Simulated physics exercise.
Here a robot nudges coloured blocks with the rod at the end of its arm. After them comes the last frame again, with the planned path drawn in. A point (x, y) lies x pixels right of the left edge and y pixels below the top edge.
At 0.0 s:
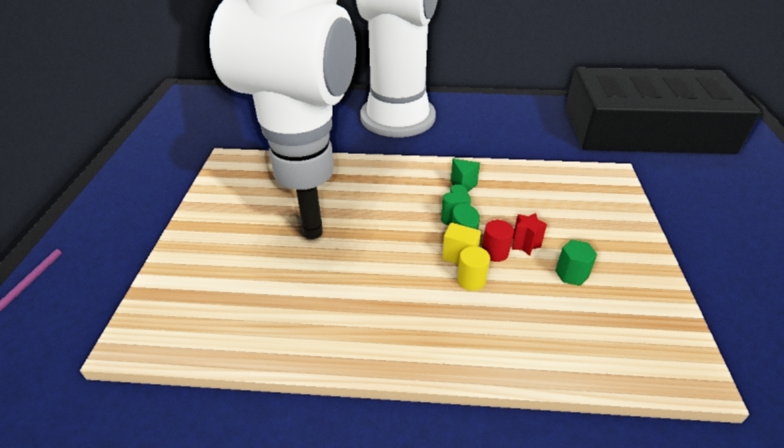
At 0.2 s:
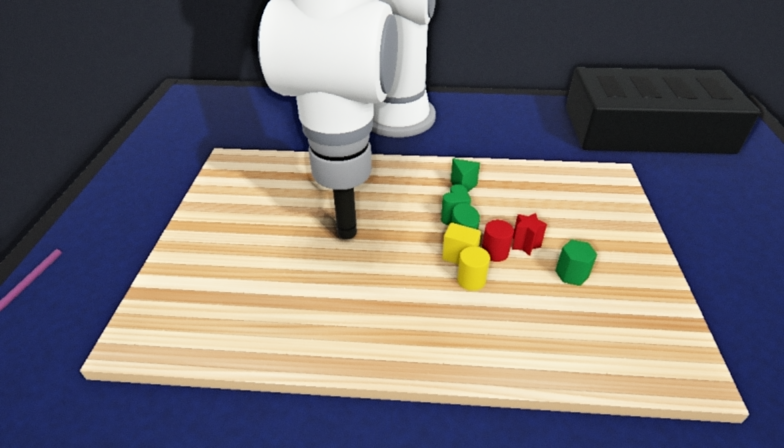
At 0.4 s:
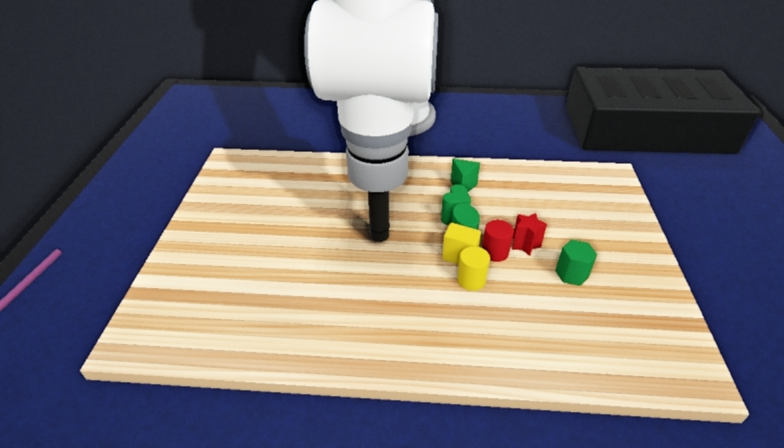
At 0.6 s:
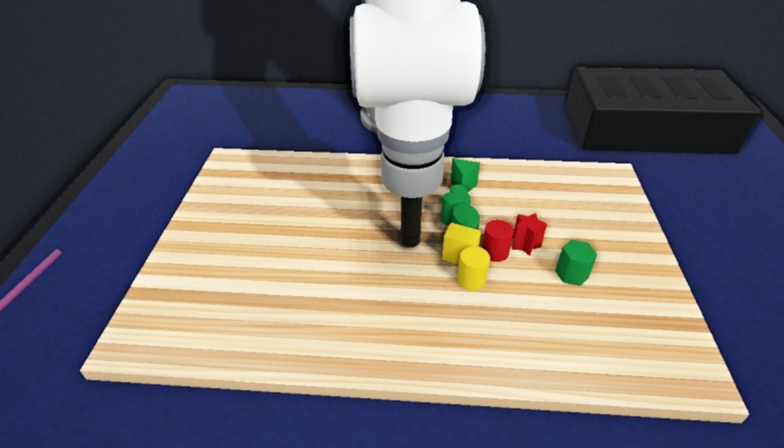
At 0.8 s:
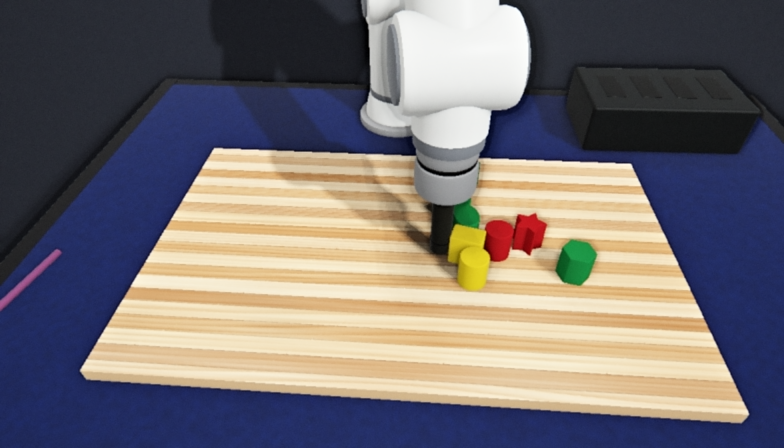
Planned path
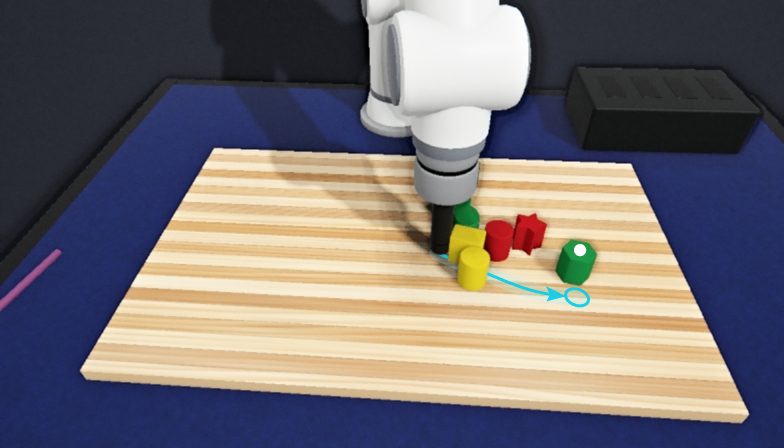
In the video, a white robot arm moves its black rod rightward across a striped wooden board toward a cluster of green, yellow and red blocks, then nudges the yellow oblong block slightly to the right.
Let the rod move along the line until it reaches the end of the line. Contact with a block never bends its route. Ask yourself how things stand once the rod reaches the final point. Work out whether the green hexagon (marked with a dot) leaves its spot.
That block stays in place.
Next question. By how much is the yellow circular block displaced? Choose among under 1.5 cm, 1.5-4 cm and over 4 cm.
It shifts 1.5 to 4 cm.
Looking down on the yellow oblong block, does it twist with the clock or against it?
From above, it turns counterclockwise.
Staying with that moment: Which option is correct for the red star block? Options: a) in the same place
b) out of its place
The one that fits is b, out of its place.
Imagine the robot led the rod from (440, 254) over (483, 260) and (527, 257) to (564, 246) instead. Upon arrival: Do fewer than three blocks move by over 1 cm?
I expect not.
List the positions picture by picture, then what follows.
The first picture shows lower end of the rod at (313, 233), tops of blocks, yellow oblong block at (463, 233), yellow circular block at (475, 256), red circular block at (500, 228), red star block at (531, 221), green hexagon at (580, 250).
The second picture shows rod at (347, 234), blocks as before.
The third picture shows rod at (380, 236), blocks as before.
The fourth picture shows rod at (411, 241), blocks as before.
The fifth picture shows rod at (440, 249), yellow oblong block at (468, 234), yellow circular block at (475, 256), red circular block at (500, 228), red star block at (531, 221), green hexagon at (580, 250).
The drawn path runs from (440, 254) through (503, 280) to (577, 297); the dot is on the green hexagon.
The first path, step by step. One third of the way, rod at (483, 266); yellow oblong block at (513, 244), turned 40° anticlockwise; yellow circular block at (485, 266); red circular block at (529, 226); red star block at (550, 214).
Two thirds of the way, rod at (529, 284); yellow oblong block at (540, 247), turned 80° anticlockwise; yellow circular block at (487, 268); red circular block at (533, 224); red star block at (551, 213), turned 15° clockwise.
At the end, rod at (579, 292); yellow oblong block at (541, 247), turned 85° anticlockwise; yellow circular block at (487, 268); red circular block at (533, 224); red star block at (551, 213), turned 15° clockwise; green hexagon not moved.
